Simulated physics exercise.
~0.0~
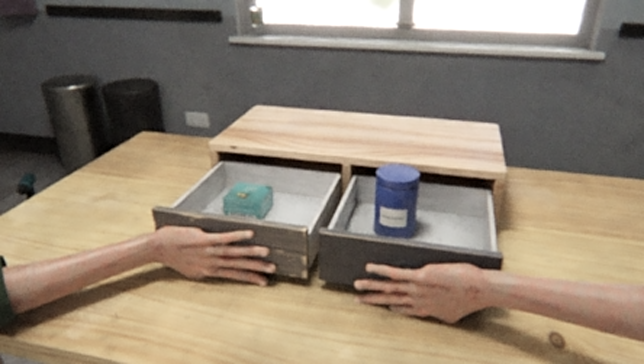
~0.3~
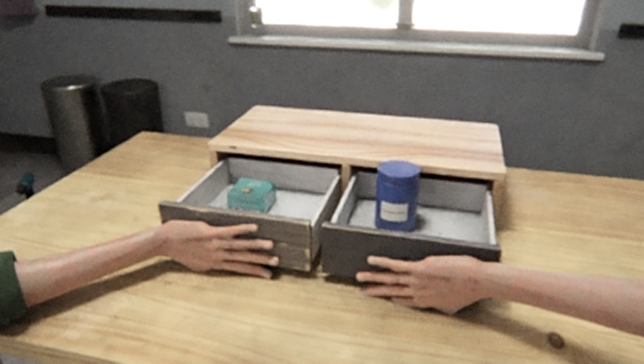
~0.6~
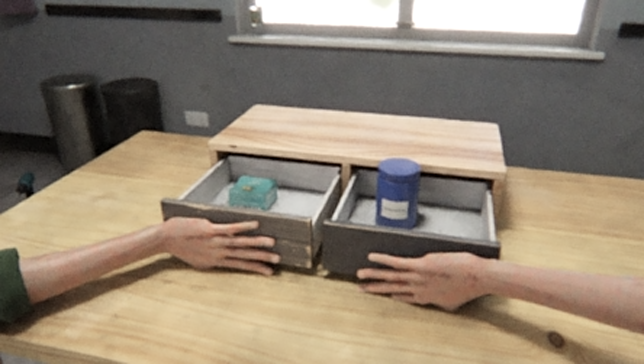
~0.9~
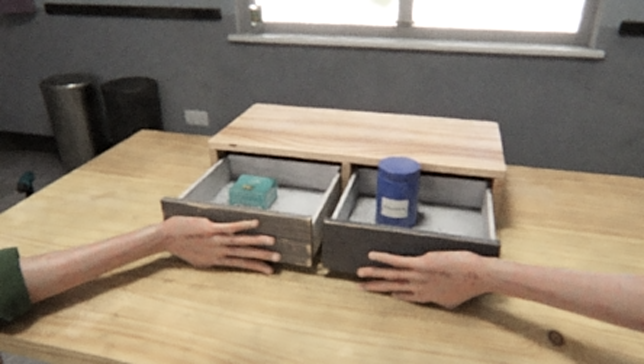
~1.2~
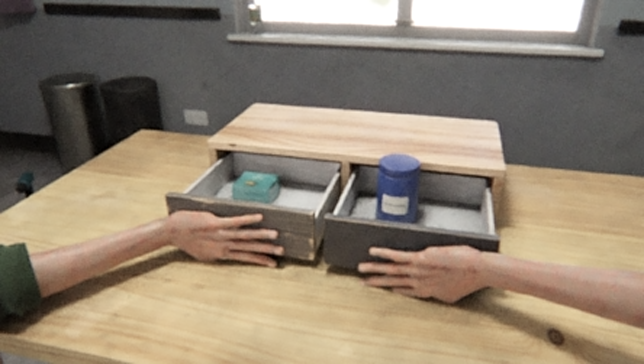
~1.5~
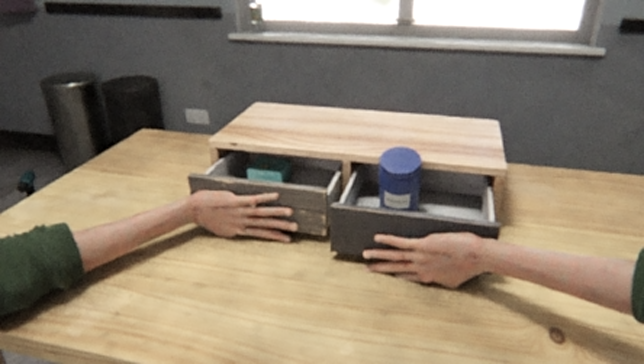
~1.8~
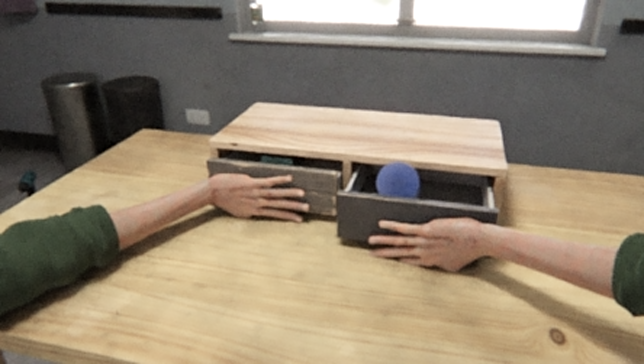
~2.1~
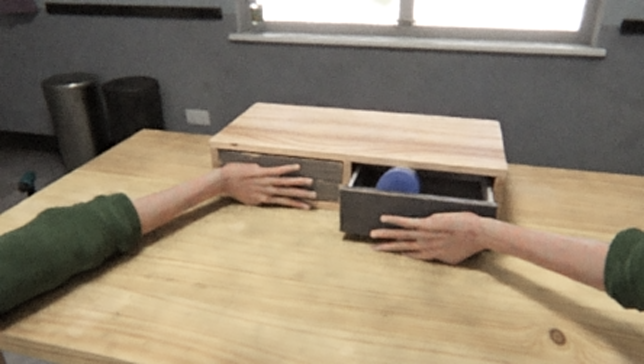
At first, two drawers stand open in a pale wooden chest on a table, the left holding a small turquoise box and the right an upright blue jar. A hand rests against each drawer front, and for a while they barely move. Then both hands push the drawers inward, the left one sliding faster, while the blue jar begins to lean. The left drawer slips nearly shut, hiding the turquoise box, as the jar tips further over. In the end, the left drawer is closed, but the right one remains ajar with the jar on its side and a hand still against its front.
